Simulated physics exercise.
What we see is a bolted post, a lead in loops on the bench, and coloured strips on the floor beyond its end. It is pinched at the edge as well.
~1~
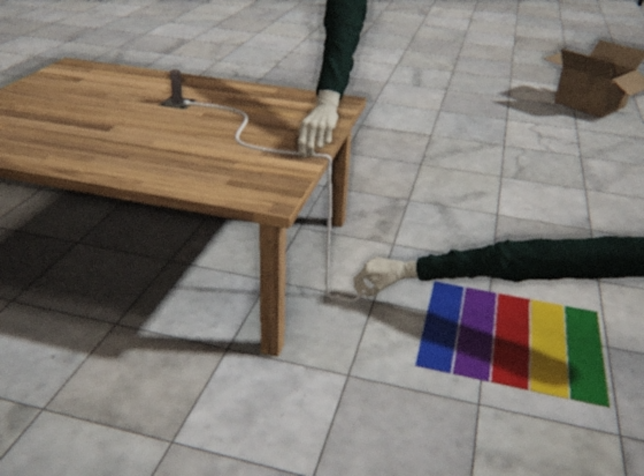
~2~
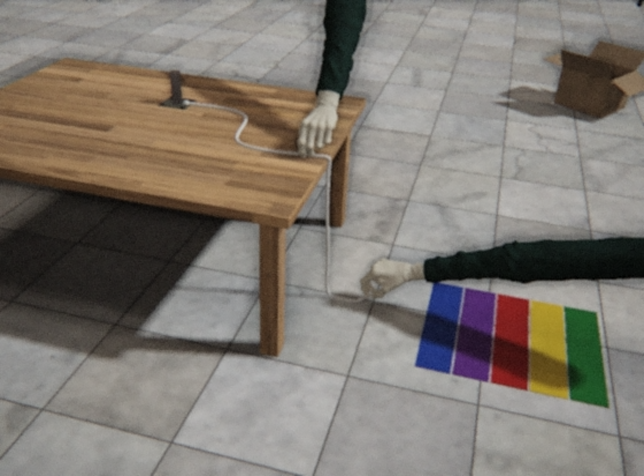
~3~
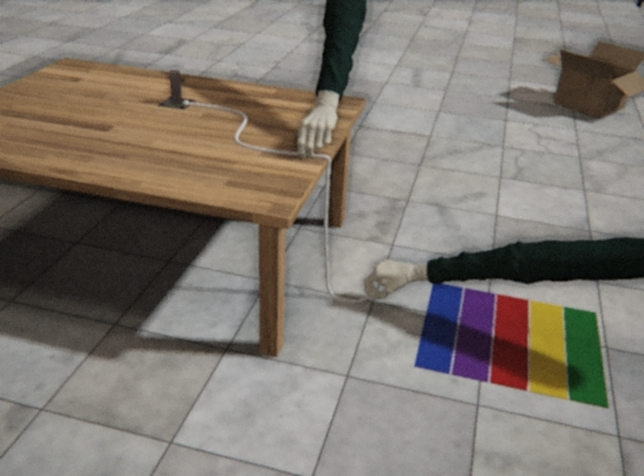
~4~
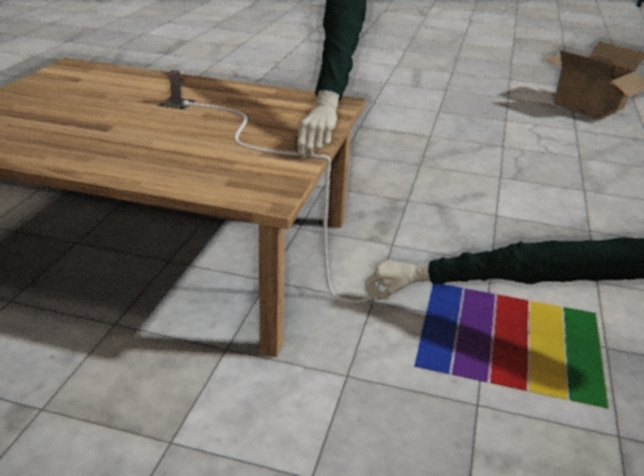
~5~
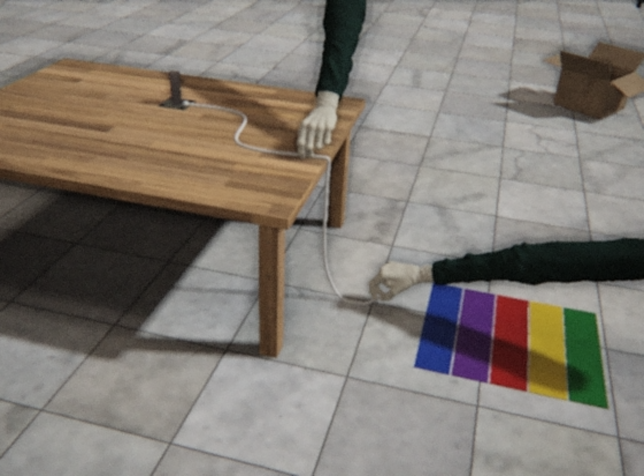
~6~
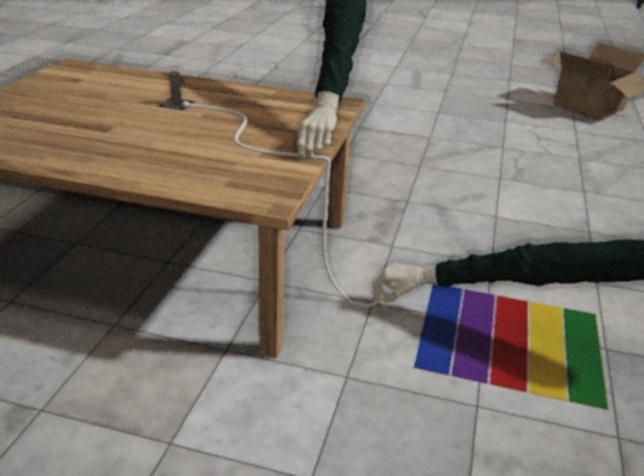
In the video, one hand pins a pale cord at the edge of a wooden table while another, near the floor, draws the cord's hanging end slightly right beside blue, purple, red, yellow and green strips.
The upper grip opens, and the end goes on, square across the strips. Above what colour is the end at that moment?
The end stops over the red strip.
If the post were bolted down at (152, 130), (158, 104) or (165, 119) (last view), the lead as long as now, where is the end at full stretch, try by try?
Near (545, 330), (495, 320) and (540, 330).
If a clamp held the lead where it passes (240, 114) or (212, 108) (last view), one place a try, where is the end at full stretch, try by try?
Try by try, around (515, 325) and (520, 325).
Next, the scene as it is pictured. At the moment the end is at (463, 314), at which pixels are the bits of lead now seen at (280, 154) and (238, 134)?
About (325, 156), and the other about (271, 134).
A little later, end near (462, 314); over purple.
Next, end near (496, 321); over red.
When it is tight, end near (516, 325); over red. It gets as far as the red strip.
